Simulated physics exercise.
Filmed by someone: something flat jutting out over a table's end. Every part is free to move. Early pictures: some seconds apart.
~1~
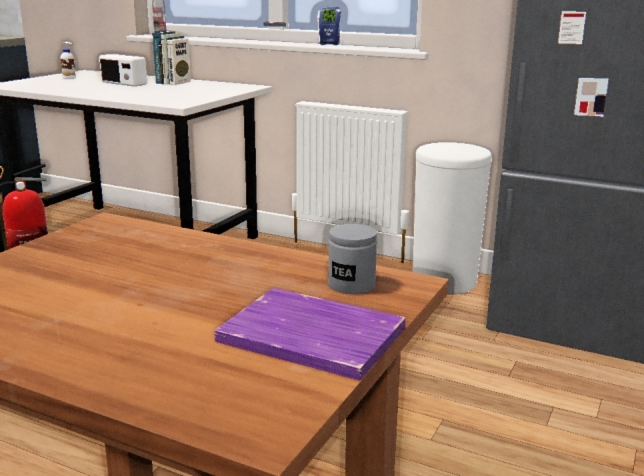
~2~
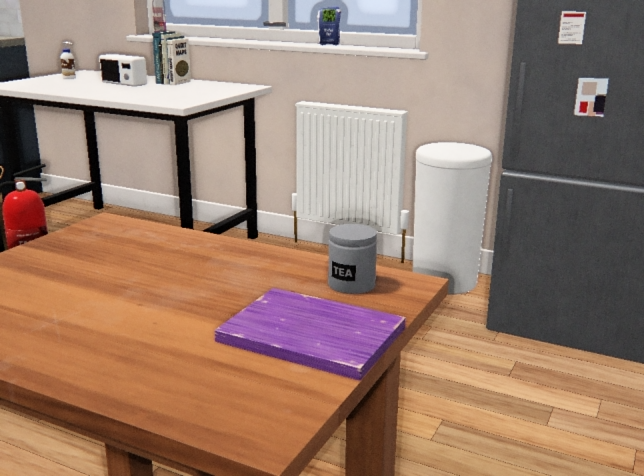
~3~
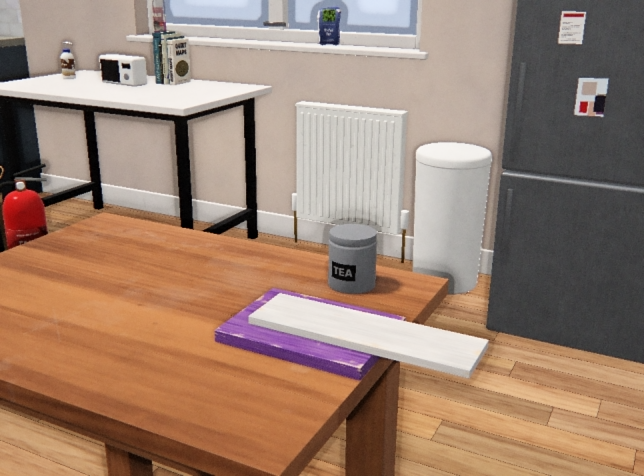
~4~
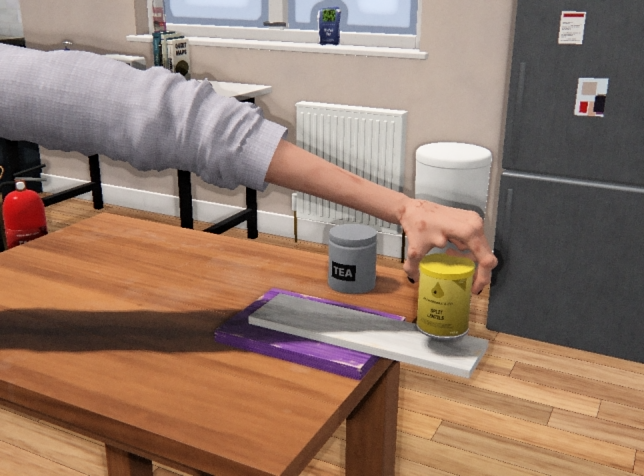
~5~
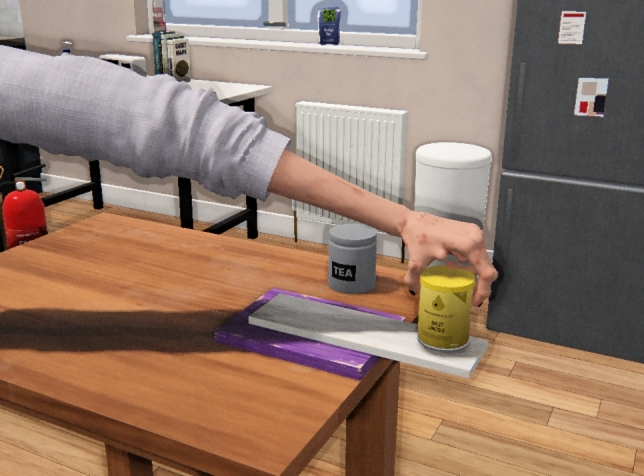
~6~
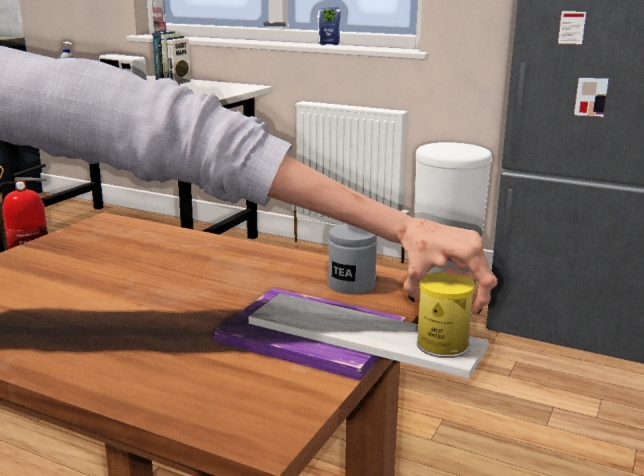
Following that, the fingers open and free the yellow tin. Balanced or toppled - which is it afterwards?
Plunges off.
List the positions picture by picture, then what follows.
In the first picture, the last thing is not in view yet; grey jar (352, 258).
In the second picture, the last thing is not in view yet; purple slab (312, 329).
In the third picture, the last thing is not in view yet; white plank (365, 332).
The fourth picture shows on its way; yellow tin (445, 296); grey jar (352, 258).
The fifth picture shows on its way; yellow tin (445, 308); purple slab (312, 329).
The sixth picture shows in place under the hand; yellow tin (445, 314); white plank (365, 332).
Then, 0.50 s after the last picture, white plank and yellow tin now down on the floor or falling.
Then, 0.70 s after the last picture, things are still on the move.
Then, 0.90 s after the last picture, as before.
By the end, down on the floor or falling, white plank and yellow tin; the other 2 in place. The plank tips off the edge.
